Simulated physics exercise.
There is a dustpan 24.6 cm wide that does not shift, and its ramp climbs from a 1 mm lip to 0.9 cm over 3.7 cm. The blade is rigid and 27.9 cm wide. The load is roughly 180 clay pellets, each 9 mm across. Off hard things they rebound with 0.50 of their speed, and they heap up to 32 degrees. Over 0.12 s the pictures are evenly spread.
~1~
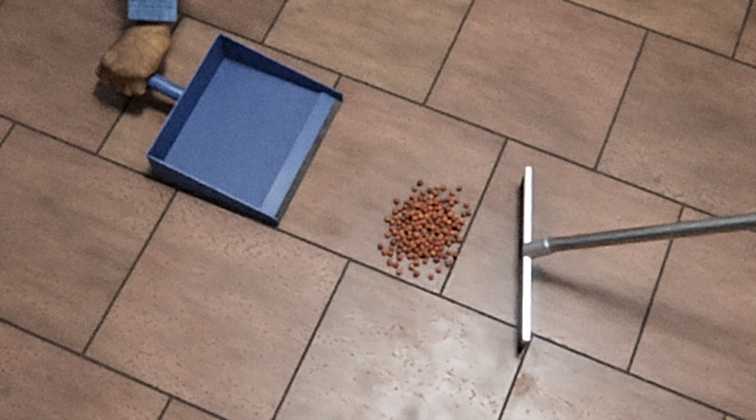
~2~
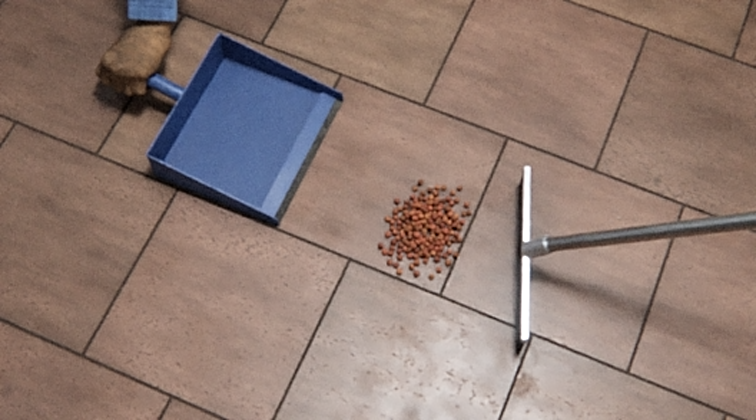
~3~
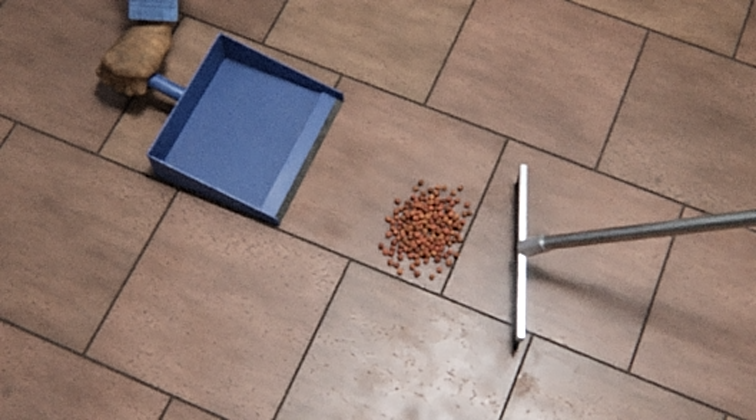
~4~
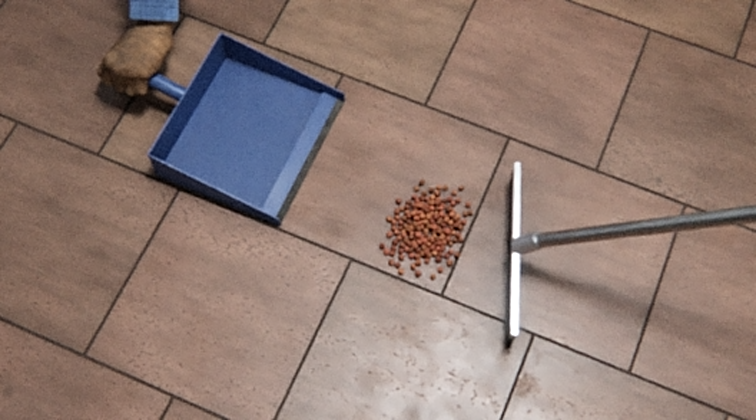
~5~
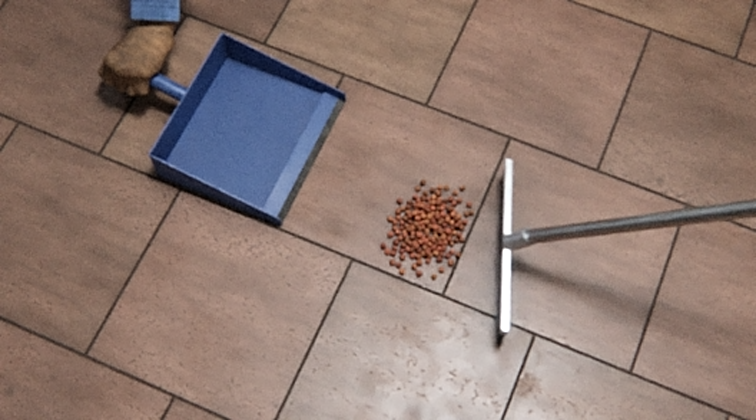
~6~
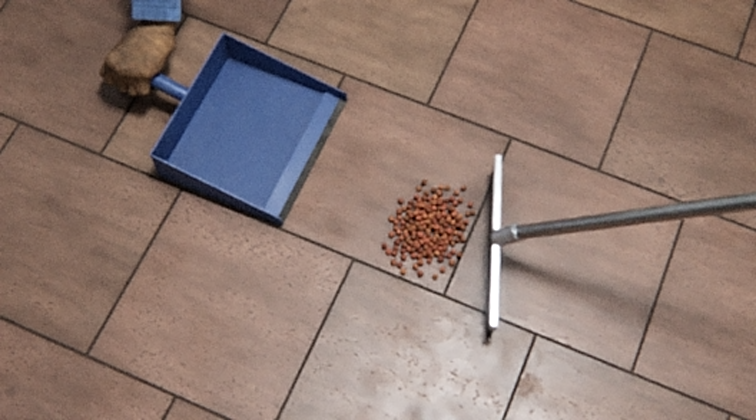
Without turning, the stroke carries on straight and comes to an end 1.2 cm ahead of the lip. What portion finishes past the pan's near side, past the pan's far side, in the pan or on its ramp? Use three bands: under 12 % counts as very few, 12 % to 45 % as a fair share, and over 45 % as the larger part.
Past the pan's near side: A fair share; past the pan's far side: Very few; in the pan or on its ramp: A fair share.
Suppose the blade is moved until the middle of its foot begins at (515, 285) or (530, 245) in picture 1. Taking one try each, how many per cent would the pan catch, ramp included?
Around 30 percent, then around 20 percent.
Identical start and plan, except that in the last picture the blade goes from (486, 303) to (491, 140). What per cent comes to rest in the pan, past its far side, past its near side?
That ends as pan 30, far 0, and near 20.
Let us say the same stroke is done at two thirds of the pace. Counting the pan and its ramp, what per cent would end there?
In that case roughly 10 percent.
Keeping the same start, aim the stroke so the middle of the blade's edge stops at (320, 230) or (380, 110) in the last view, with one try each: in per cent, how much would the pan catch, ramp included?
First try around 25 %, second try around 0 %.
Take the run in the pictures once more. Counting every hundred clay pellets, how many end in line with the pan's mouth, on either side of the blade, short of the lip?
Roughly 50 in a hundred.
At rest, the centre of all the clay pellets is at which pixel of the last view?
Look around (301, 196) in the last picture.
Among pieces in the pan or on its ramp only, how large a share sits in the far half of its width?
Roughly 20 percent.
Then, 0.17 s after the last picture, middle of the blade 18 cm from the lip; 0 % over the lip, far side 0 %, near side 5 %.
Then, 0.28 s after the last picture, middle of the blade 10 cm from the lip; 0 % over the lip, far side 0 %, near side 15 %.
Then, 0.53 s after the last picture, middle of the blade 6 cm from the lip; 30 % over the lip, far side 0 %, near side 25 %.
In the end, near side 25 %, far side 0 %, pan 25 %, in front of the lip or behind the blade 50 %.
